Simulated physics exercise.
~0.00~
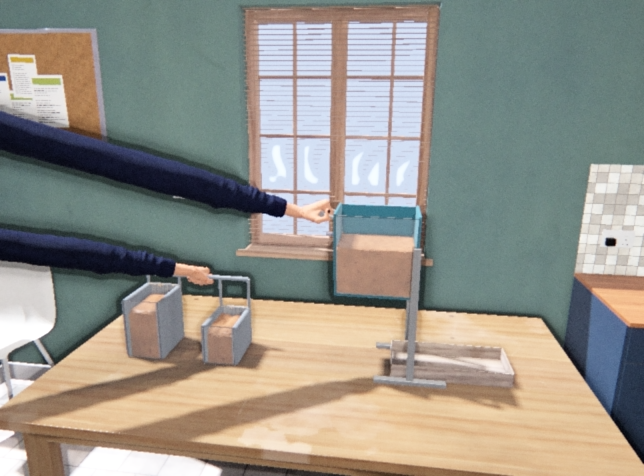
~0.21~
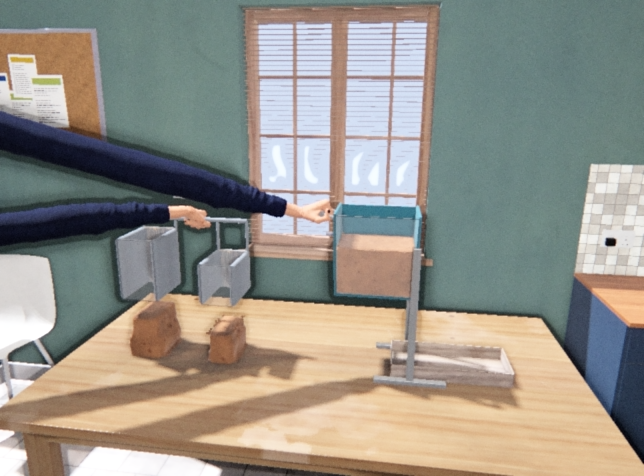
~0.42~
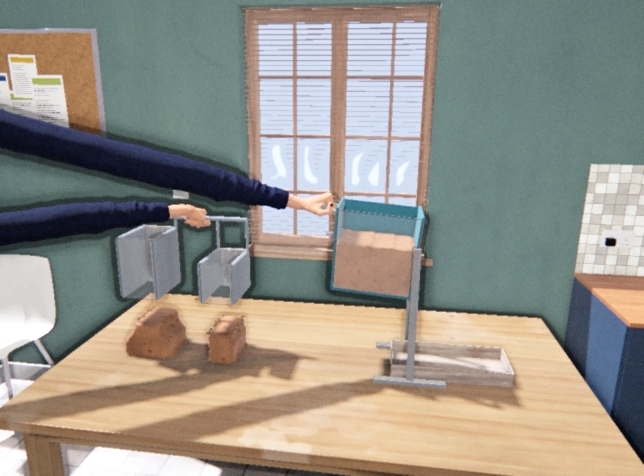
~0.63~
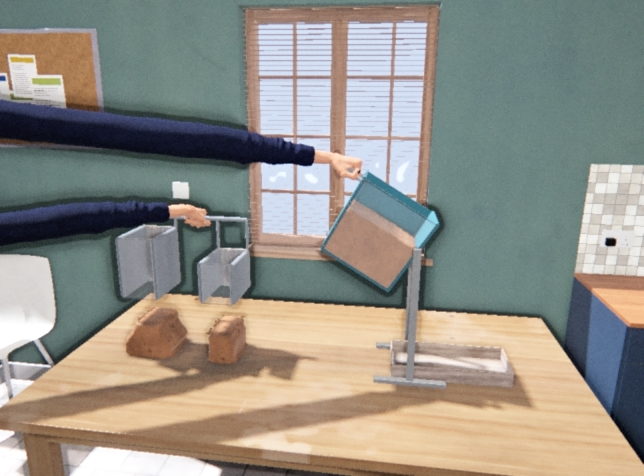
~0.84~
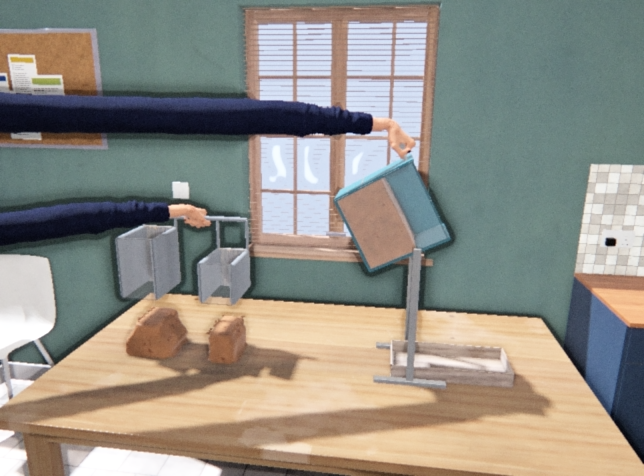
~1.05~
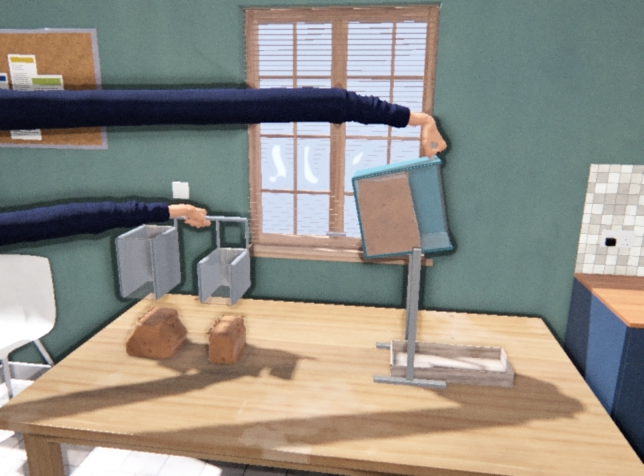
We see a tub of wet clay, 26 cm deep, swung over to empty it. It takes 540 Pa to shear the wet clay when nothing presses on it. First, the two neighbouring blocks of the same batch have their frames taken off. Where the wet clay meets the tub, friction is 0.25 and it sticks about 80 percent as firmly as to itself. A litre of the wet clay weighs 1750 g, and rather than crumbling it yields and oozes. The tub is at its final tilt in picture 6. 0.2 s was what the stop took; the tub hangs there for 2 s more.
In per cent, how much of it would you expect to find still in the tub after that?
I would expect close to 100 per cent.
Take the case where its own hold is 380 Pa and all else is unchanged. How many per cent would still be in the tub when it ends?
The share would be near 90 %.
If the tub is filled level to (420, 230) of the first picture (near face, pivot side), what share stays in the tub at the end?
Around 80 per cent.
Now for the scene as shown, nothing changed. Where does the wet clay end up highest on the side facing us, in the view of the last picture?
Highest point: Approx. (384, 194).
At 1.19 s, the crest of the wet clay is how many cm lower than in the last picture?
Around 3 cm below its level in the last picture.
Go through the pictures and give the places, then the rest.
Handle-side rim at (336, 215), tilt 0 degrees; crest of the wet clay at (408, 251); block heights 18 cm, 12 cm (left to right), in the first frame.
Handle-side rim at (336, 215), tilt 0 degrees; crest of the wet clay at (408, 251); block heights 16 cm, 12 cm (left to right), in the second frame.
Handle-side rim at (339, 209), tilt 4 degrees; crest of the wet clay at (341, 243); block heights 14 cm, 12 cm (left to right), in the third frame.
Handle-side rim at (366, 179), tilt 31 degrees; crest of the wet clay at (348, 211); block heights 13 cm, 12 cm (left to right), in the fourth frame.
Handle-side rim at (413, 162), tilt 62 degrees; crest of the wet clay at (379, 182); block heights 13 cm, 12 cm (left to right), in the fifth frame.
Handle-side rim at (440, 164), tilt 79 degrees; crest of the wet clay at (404, 179); block heights 13 cm, 12 cm (left to right), in the sixth frame.
After 1.19 s, the tub is at 79 degrees and holds 100 %.
After 1.36 s, the tub is at 79 degrees and holds 100 %.
After 1.53 s, the tub is at 79 degrees and holds 100 %.
After 1.70 s, the tub is at 79 degrees and holds 100 %.
After 3.05 s, the tub is at 79 degrees and holds 100 %.
